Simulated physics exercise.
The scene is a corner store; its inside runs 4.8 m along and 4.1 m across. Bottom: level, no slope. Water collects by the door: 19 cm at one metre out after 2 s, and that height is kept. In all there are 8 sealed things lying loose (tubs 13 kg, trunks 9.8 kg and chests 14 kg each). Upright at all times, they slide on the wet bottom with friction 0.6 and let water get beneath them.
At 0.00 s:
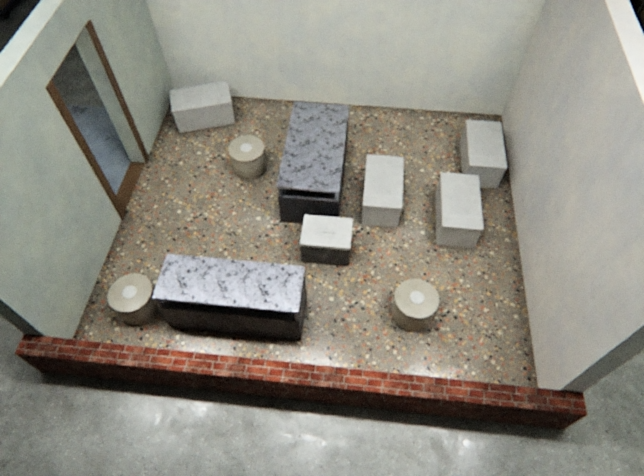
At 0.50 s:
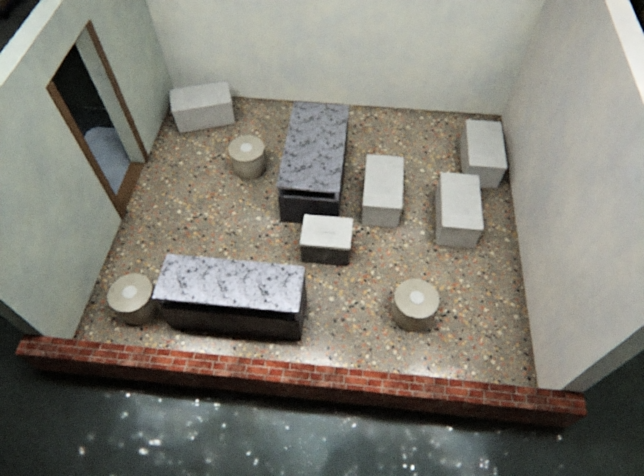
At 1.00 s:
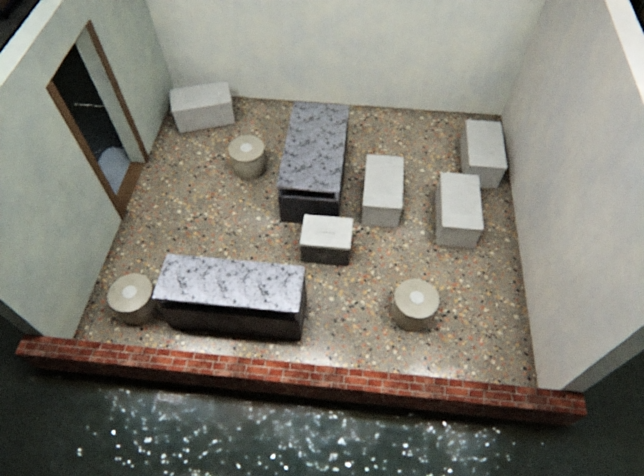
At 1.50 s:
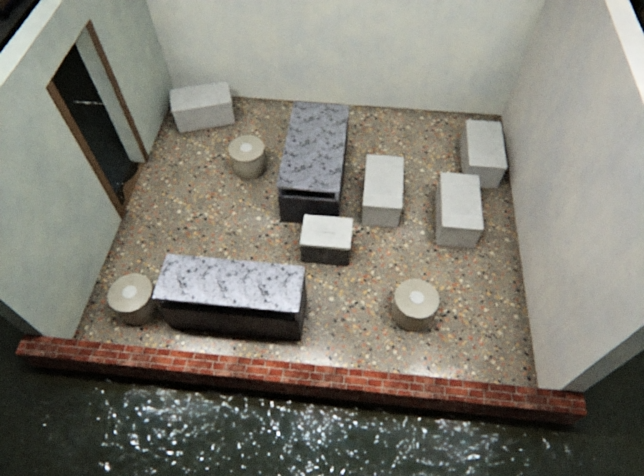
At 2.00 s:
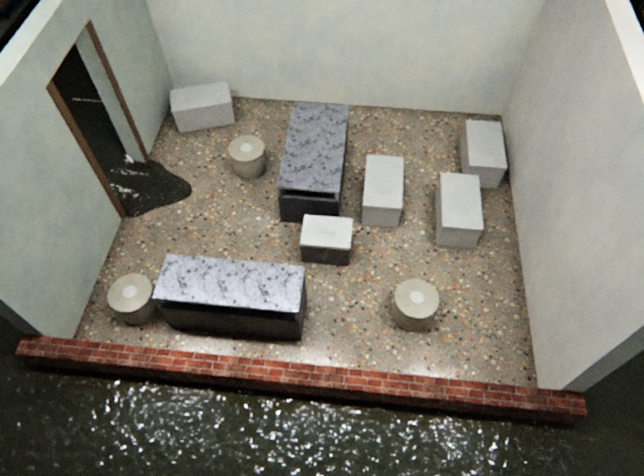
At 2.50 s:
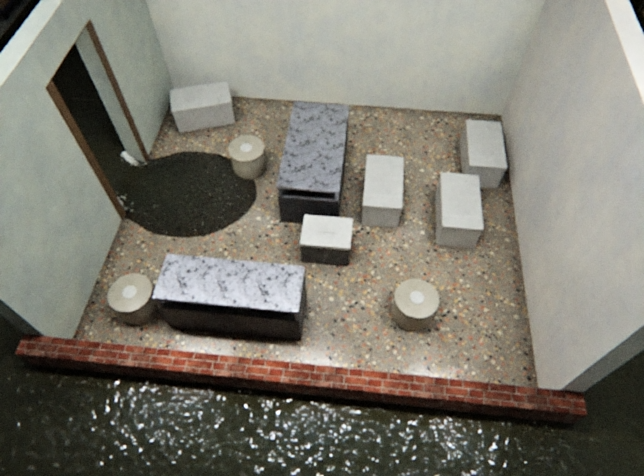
Dark water rises outside a walled room, then spreads through the left doorway across the speckled floor.
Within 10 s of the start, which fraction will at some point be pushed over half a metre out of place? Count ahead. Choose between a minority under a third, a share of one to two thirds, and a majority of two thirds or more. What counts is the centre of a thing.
A minority under a third.
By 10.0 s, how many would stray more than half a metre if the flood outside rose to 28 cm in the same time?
Under that setup the answer is 5.
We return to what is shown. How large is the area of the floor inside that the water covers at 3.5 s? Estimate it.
Near 5.5 m2 in all.
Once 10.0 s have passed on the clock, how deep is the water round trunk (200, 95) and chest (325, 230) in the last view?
Around 5 cm and 5 cm.
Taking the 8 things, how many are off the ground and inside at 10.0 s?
The number is 3.
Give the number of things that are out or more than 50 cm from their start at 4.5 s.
By my tally, 0.
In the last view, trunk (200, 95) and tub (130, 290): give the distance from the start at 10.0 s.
Shifts: 50 cm / 0 cm.
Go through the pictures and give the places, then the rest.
The first frame shows a tub at (417, 298) rests on the ground; a trunk at (200, 96) rests on the ground; 0.0 m2 under water; 0 of 8 have shifted.
The second frame shows a tub at (417, 298), on the bottom; a trunk at (200, 96), on the bottom; 0.0 m2 under water; 0 of 8 have shifted.
The third frame shows a tub at (417, 298), on the bottom; a trunk at (200, 96) rests on the ground; water covers 0.0 m2; 0 of 8 have shifted.
The fourth frame shows a tub at (417, 298), on the bottom; a trunk at (200, 96) rests on the ground; water covers 0.0 m2; 0 of 8 have shifted.
The fifth frame shows a tub at (417, 298), on the bottom; a trunk at (200, 96) rests on the ground; 0.4 m2 under water; 0 of 8 have shifted.
The sixth frame shows a tub at (417, 298), on the bottom; a trunk at (200, 96), on the bottom; 1.6 m2 under water; 0 of 8 have shifted.
After 3.5 s 0 of 8 are over 50 cm from their spots; 0 afloat.
After 4.5 s 0 of 8 are over 50 cm from their spots; 0 afloat.
After 7.0 s 1 of 8 are over 50 cm from their spots; 2 afloat.
After 10.0 s 2 of 8 are over 50 cm from their spots, and 2 have been at some point; 3 afloat.
